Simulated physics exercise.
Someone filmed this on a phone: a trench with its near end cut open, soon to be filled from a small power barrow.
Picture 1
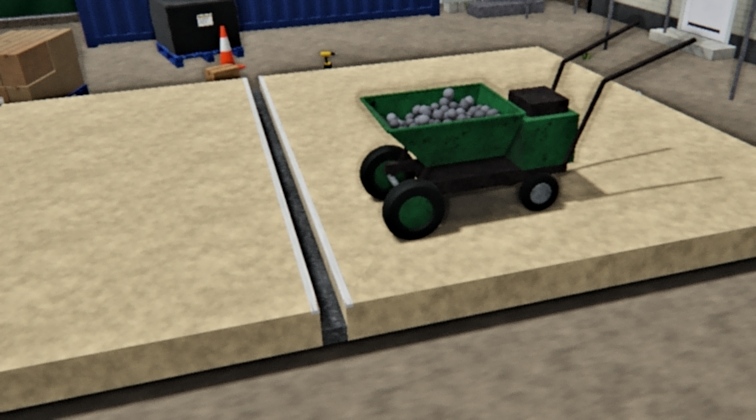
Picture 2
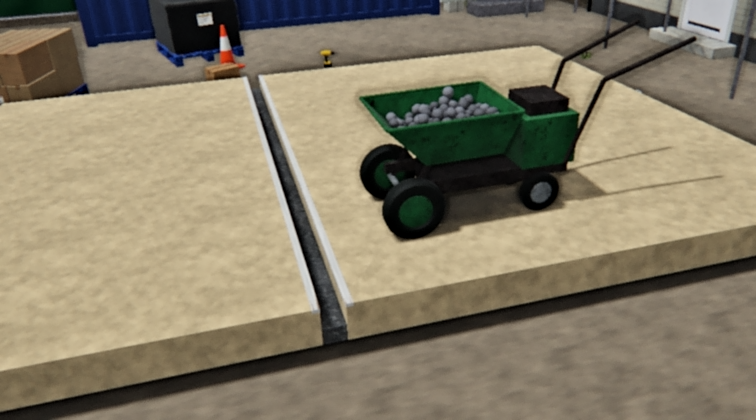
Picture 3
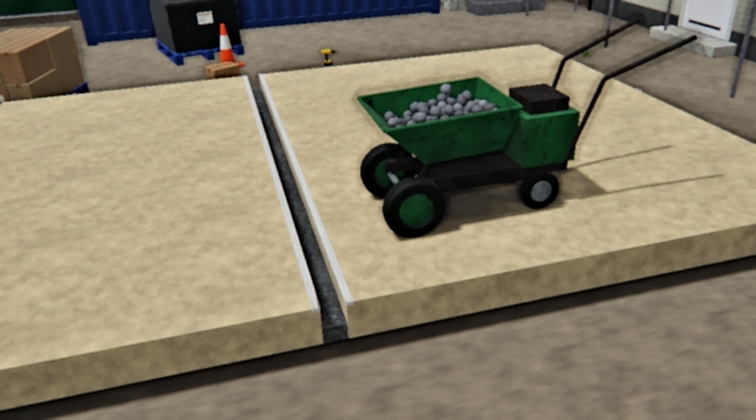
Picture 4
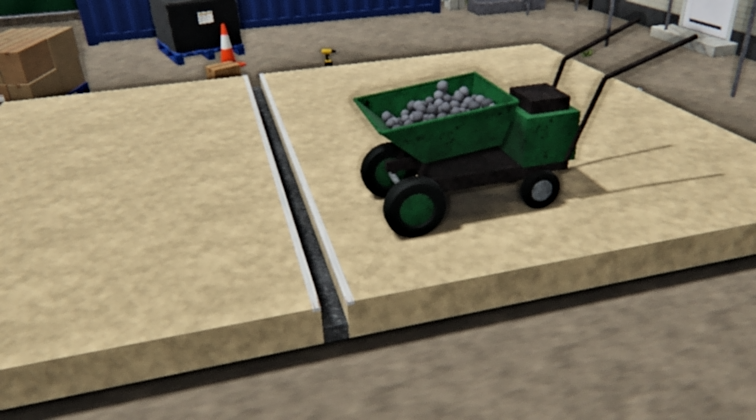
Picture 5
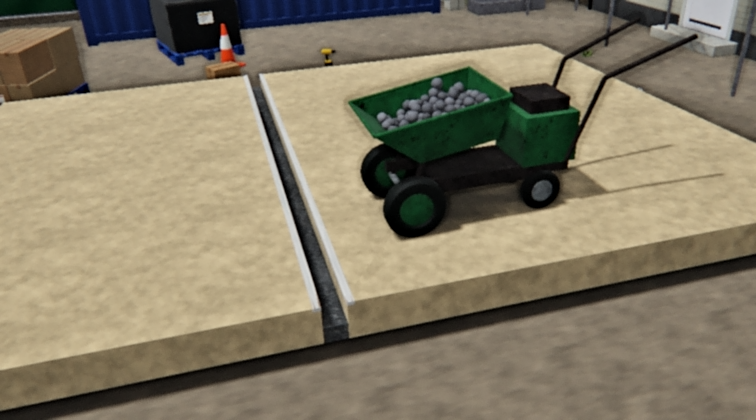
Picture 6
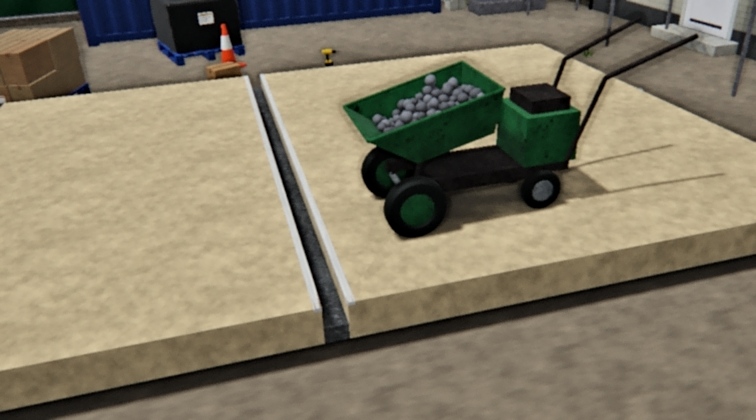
The clip shows a green power barrow loaded with round grey cobbles standing still to the right of a narrow trench between pale slabs, as its skip slowly tilts a little toward the left, the cobbles staying inside.
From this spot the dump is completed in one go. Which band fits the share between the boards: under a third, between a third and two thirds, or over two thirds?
Way I see it, the trench ends up with a third up to two-thirds of the load.
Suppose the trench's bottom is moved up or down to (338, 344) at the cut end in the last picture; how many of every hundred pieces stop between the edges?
Estimate: Approx. 50 %.
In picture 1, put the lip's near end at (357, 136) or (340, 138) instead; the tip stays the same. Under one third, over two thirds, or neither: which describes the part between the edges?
First spot: Less than a third; second spot: Below one third.
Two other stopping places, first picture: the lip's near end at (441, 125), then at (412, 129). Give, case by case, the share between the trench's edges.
Approximately 30 per cent and 40 per cent, in that order.
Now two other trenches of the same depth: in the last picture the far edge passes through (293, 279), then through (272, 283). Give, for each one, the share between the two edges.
For the first it's 70 per cent, for the second 90 per cent.
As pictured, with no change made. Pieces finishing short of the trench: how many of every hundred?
My estimate is around 0 percent.
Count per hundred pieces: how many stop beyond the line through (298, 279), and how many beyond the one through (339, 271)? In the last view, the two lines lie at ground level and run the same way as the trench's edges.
Near 50 % and 100 %.
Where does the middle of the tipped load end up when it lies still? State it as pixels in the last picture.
Resting centre, last picture - approx. (288, 227).
Soon, skip tipped steeply; all in the skip.
A while on, skip tipped right over; most in the skip; a small part in or heaped over the trench; a small part beyond it; a stray few falling.
Towards the end, skip tipped right over; a small part in the skip; about a third in or heaped over the trench; about half beyond it.
Finally, skip tipped right over; a stray few in the skip; a stray few short of the trench; about half in or heaped over the trench; about half beyond it.
